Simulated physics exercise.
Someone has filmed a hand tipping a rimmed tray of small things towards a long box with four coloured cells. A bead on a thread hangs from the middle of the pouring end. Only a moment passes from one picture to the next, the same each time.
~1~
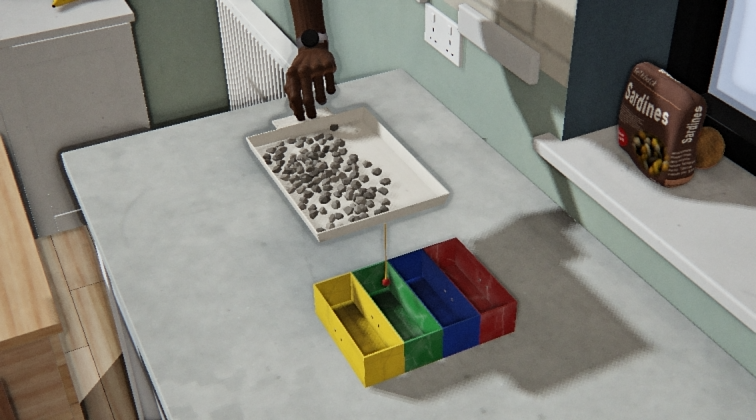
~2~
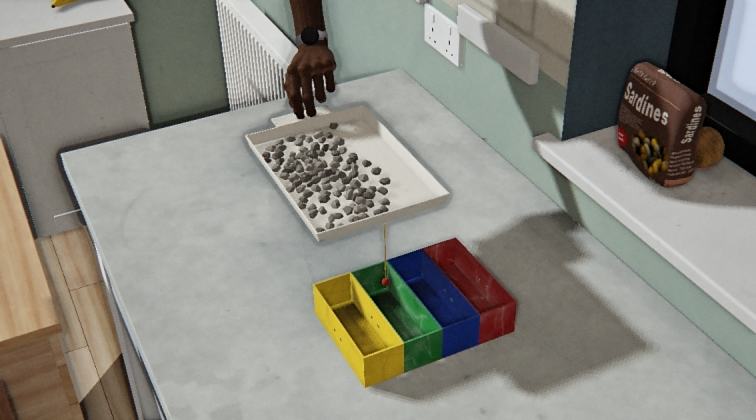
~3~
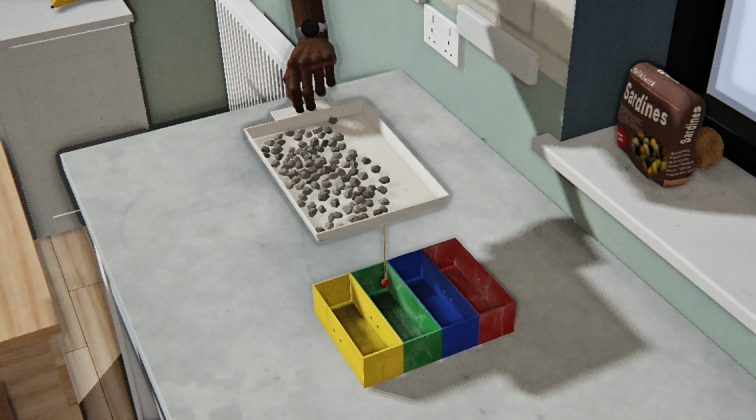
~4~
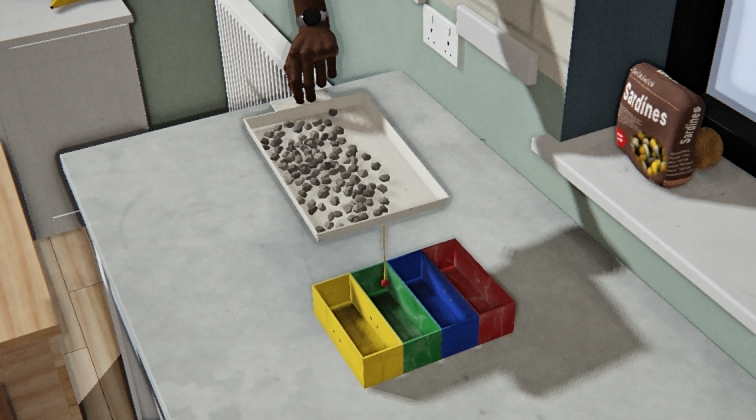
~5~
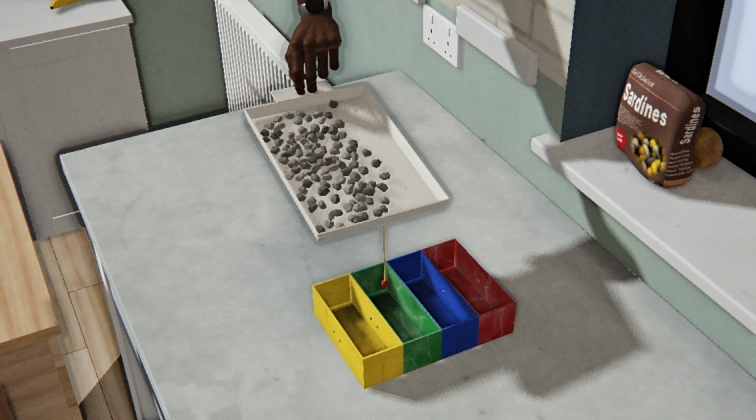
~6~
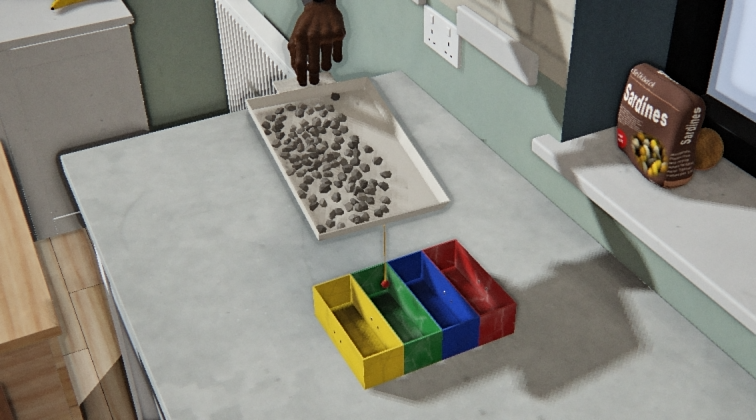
A dark hand gradually raises the far end of a tray of grey gravel above coloured cells.
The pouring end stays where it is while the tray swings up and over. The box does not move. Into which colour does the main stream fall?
It favours the blue compartment.
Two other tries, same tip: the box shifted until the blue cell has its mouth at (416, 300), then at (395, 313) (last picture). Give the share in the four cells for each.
Near 100 % and 80 %.
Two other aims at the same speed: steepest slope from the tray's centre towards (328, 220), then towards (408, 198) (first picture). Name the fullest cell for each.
At the first place the yellow one, at the second the cell in blue.
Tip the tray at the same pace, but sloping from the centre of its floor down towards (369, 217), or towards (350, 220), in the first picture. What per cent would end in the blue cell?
In turn 10 and 0 in a hundred.
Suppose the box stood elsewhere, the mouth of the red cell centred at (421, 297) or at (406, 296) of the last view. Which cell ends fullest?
One: The cell in red. Two: Red.
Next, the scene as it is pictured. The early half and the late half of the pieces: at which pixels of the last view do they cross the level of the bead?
At about (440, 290), then at (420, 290).
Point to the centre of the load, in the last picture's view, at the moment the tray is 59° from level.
At about (395, 205).
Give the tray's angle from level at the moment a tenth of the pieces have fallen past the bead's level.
Around 70° of tilt.
Soon after the last picture, tray tipped steeply; nearly all on the tray; a small part falling or outside the box.
A little later, tray tipped right over; about a third on the tray; about a quarter in the blue cell; a small part in the green cell; a small part in the red cell; a stray few in the yellow cell; a small part falling or outside the box.
Later still, tray tipped past a quarter turn; about half in the blue cell; about a quarter in the green cell; a small part in the red cell; a small part in the yellow cell; a stray few falling or outside the box.
At rest, tray tipped past a quarter turn; about half in the blue cell; about a quarter in the green cell; a small part in the red cell; a small part in the yellow cell; a stray few outside the box.
